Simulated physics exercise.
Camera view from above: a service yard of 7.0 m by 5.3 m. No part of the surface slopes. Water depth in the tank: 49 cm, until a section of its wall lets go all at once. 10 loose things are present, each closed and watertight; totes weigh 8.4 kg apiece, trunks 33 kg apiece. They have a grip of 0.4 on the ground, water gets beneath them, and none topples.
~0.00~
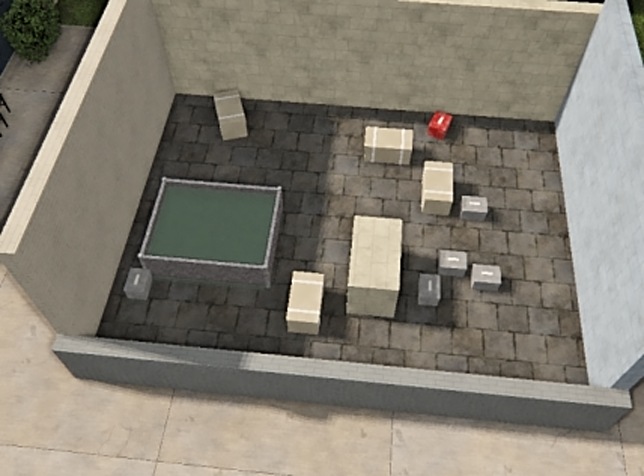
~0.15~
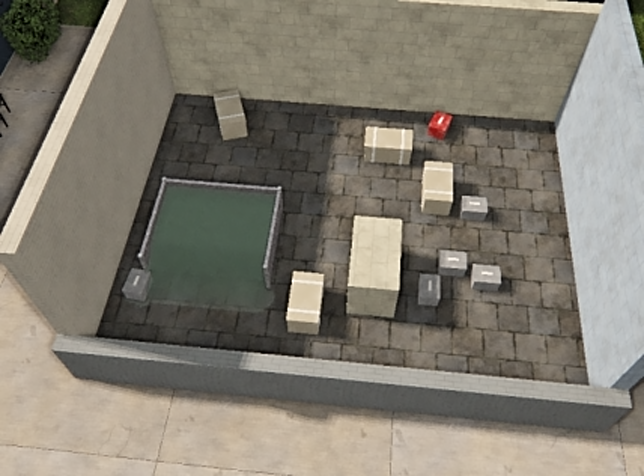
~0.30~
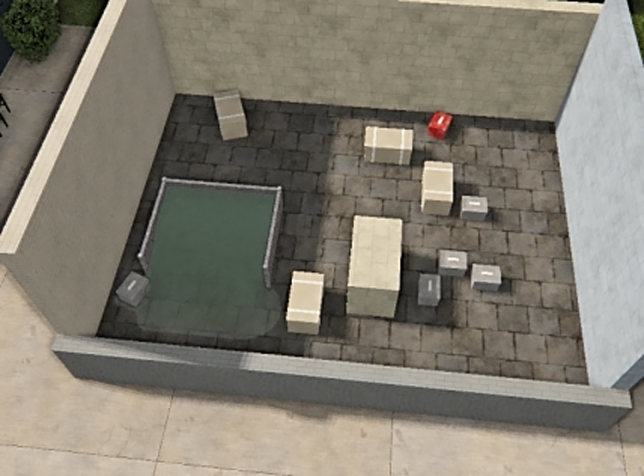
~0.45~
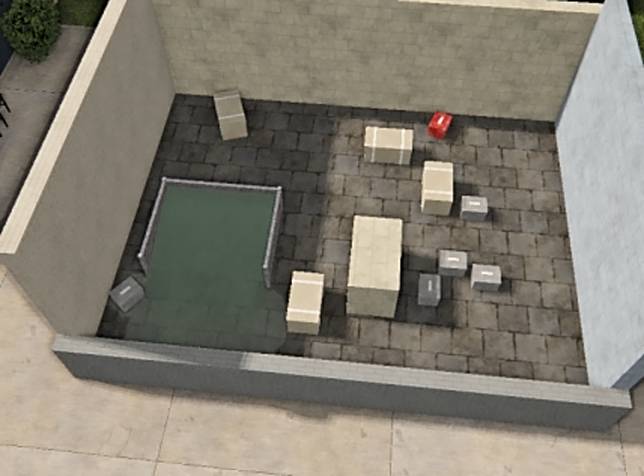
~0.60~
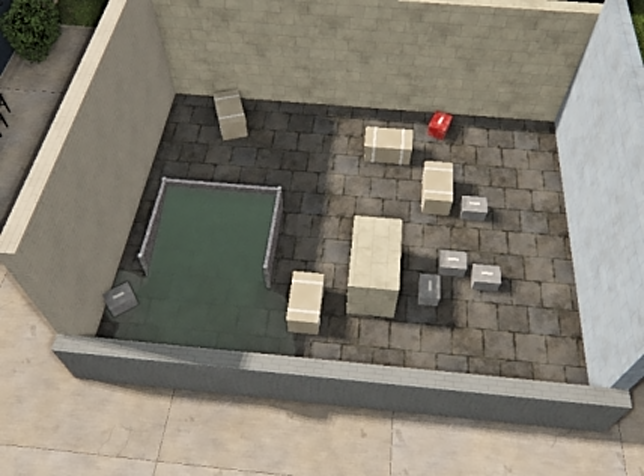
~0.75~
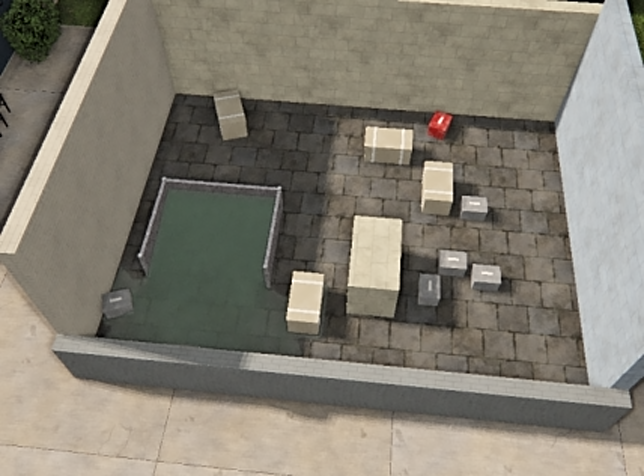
In a walled paved yard, green water spreads from a low tank's open front side, turning and nudging a grey box leftward.
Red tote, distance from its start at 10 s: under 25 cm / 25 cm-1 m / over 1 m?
It is left in place.
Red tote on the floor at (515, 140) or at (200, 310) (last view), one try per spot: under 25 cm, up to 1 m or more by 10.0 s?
Well, it scarcely moves on the first try and gets swept off on the second.
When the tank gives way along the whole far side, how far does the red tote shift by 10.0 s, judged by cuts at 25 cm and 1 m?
The red tote is swept away.
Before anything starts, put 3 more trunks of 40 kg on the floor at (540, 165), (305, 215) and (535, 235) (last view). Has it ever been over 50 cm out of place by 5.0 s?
First inside the limit, then inside the limit, then inside the limit.
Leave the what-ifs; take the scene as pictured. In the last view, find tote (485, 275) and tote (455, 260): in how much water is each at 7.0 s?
Around 3 cm and 1 cm.
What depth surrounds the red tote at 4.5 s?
Close to 0 centimetres.
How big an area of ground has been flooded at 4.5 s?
Roughly 22 m2.
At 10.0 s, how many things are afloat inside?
Count: 0.
After 2.0 s the red tote is near (441, 121), 0.0 m from its start, aground; 1 afloat.
After 4.5 s the red tote is near (441, 121), 0.0 m from its start, aground; 1 afloat.
After 7.0 s the red tote is near (441, 121), 0.0 m from its start, aground; 0 afloat.
After 10.0 s the red tote is near (441, 121), 0.0 m from its start, aground; 0 afloat.
